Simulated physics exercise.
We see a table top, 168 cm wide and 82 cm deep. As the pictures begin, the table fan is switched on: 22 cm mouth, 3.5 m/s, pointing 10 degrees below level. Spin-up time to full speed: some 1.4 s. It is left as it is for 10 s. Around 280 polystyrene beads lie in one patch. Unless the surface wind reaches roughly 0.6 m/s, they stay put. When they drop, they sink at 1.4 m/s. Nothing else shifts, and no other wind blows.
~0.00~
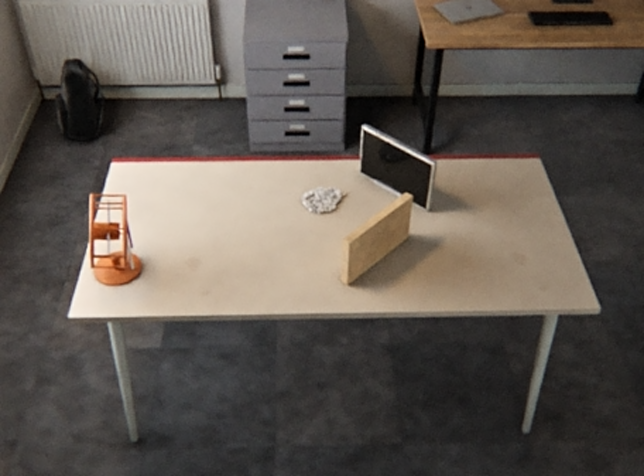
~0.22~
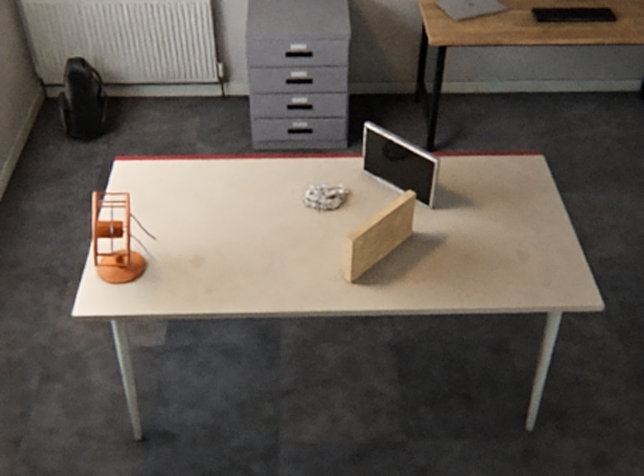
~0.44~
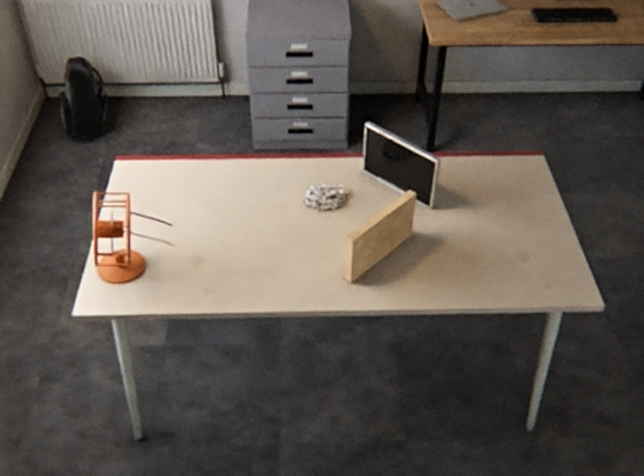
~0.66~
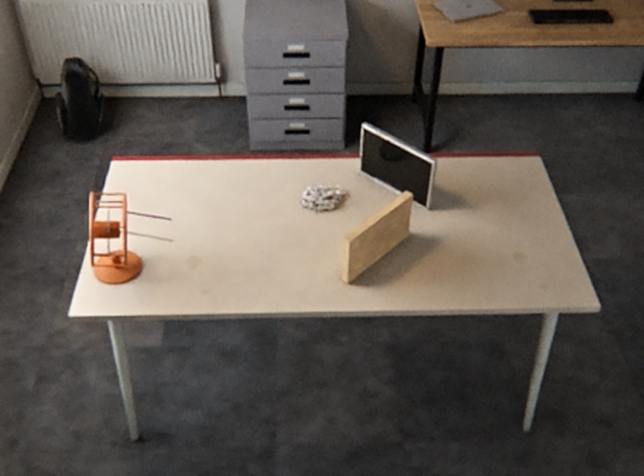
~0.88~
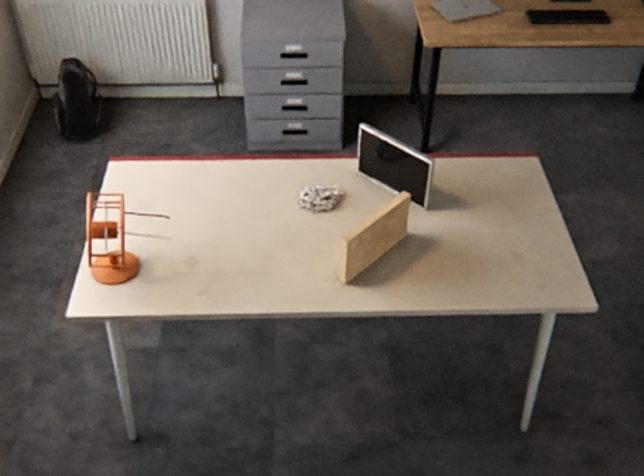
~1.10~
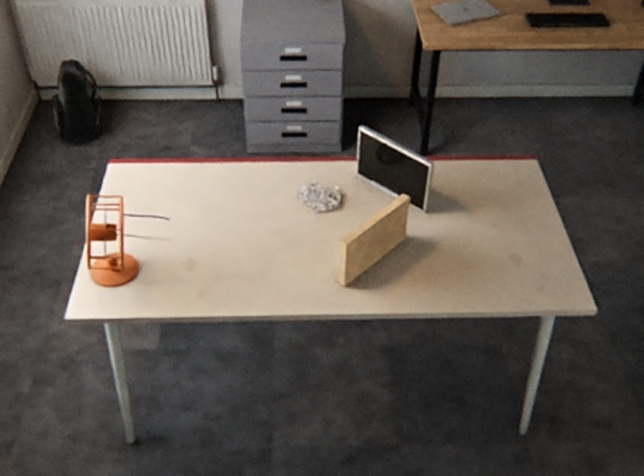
At first, a small orange fan stands at the left of a pale table, facing a still patch of white beads near an upright board and a dark screen. Thin streamers then lift from the fan and stretch rightward while the beads stay put, until many of them shift slightly.
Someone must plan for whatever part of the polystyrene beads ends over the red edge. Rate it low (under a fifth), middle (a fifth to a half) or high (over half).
I rate it high.
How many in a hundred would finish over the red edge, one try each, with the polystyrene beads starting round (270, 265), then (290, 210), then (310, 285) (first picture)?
0 %, 100 %, 0 %.
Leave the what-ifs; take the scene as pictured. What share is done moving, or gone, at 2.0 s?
100 %.
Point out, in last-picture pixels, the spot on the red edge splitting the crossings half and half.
Close to pixel (332, 158).
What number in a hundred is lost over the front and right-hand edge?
Roughly 0 per cent at the front edge and 0 per cent at the right-hand edge.
After 2.0 s the count stands so, 99 % are over the red edge.
After 3.2 s the count stands so, 100 % are over the red edge.
After 5.5 s the count stands so, 100 % are over the red edge.
After 10.0 s, at the end, 100 % are over the red edge.
